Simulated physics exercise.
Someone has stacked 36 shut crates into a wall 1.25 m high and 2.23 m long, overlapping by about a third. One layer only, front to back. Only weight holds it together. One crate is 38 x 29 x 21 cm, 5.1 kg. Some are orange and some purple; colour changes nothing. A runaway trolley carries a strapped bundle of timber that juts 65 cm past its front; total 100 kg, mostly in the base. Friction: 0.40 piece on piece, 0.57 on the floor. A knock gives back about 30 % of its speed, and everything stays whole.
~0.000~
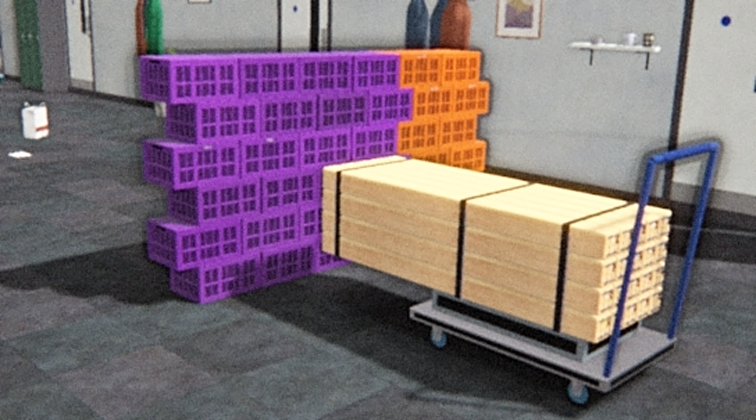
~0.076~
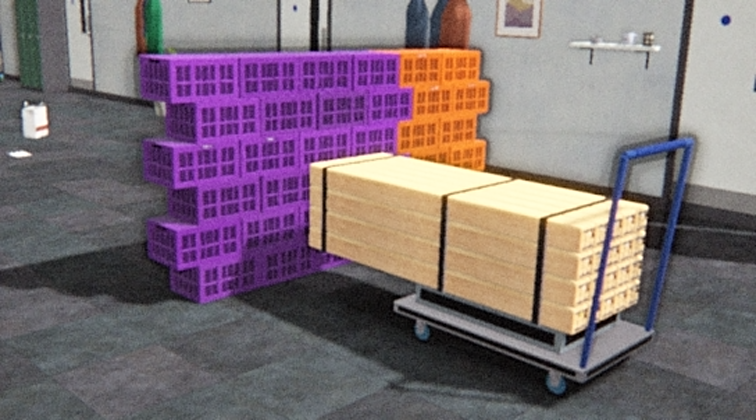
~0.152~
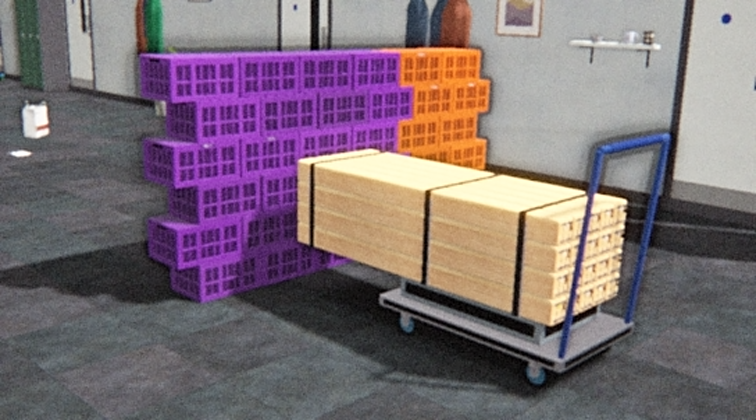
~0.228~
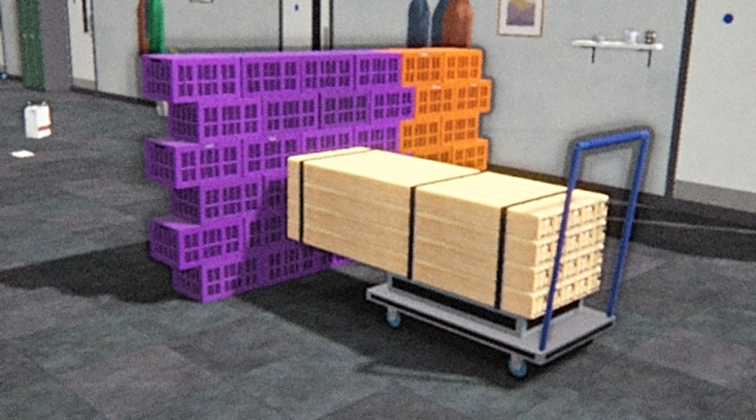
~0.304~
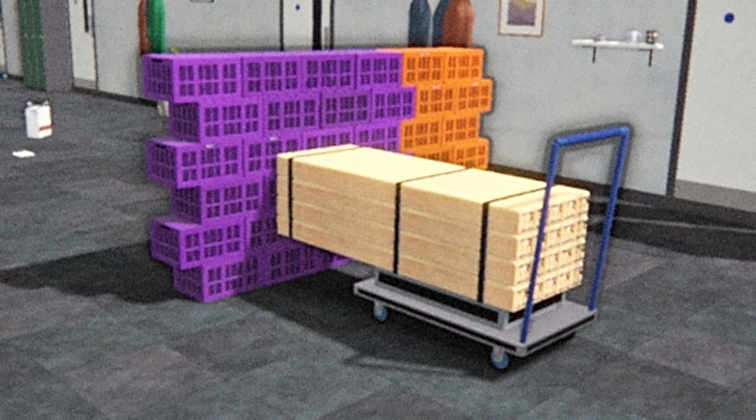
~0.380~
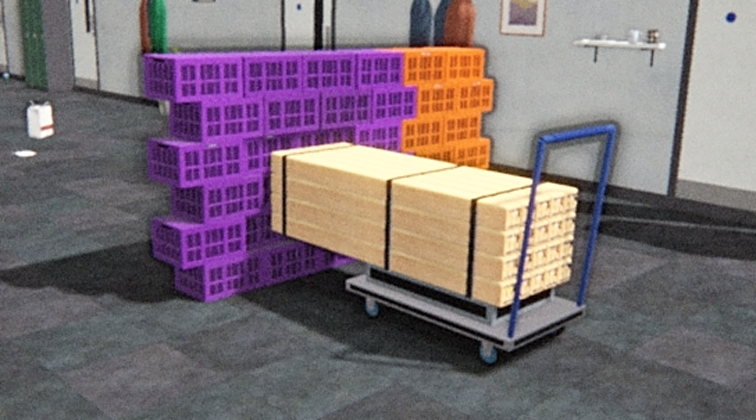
A trolley loaded with strapped pale planks rolls left and back against stacked purple crates.
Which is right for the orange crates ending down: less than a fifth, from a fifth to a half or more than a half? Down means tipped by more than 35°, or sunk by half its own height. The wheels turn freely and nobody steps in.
Less than a fifth of them.
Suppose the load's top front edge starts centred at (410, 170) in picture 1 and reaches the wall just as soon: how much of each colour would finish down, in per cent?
Then orange 0, purple 50 per cent.
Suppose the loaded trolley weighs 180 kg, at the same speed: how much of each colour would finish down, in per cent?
In that case orange 0, purple 50 per cent.
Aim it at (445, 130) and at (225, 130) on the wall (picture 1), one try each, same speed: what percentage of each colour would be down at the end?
Orange 80 then 0, purple 10 then 40 per cent.
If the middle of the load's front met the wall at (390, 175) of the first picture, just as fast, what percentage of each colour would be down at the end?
In that case orange 0, purple 0 per cent.
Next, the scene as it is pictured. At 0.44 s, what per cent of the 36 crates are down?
0 per cent by then.
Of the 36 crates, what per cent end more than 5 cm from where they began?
Shifted: 30 per cent.
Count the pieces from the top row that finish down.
0 from that row.
After 0.44 s, load 10 cm past the wall's line, still rolling; none of the 12 orange crates down (0 of 36 in all colours); top orange crate unmoved.
After 0.56 s, load 17 cm past the wall's line, still rolling; none of the 12 orange crates down (0 of 36 in all colours); top orange crate unmoved.
After 0.98 s, load 21 cm past the wall's line, stopped; none of the 12 orange crates down (0 of 36 in all colours); top orange crate unmoved; top purple crate shifted 28 mm.
At rest (1.5 s), load 19 cm past the wall's line, stopped; none of the 12 orange crates down (0 of 36 in all colours); top orange crate unmoved; top purple crate unmoved. That is 0 per cent. As the last picture would show them, middles, top orange crate near (449, 65), top purple crate near (194, 77).
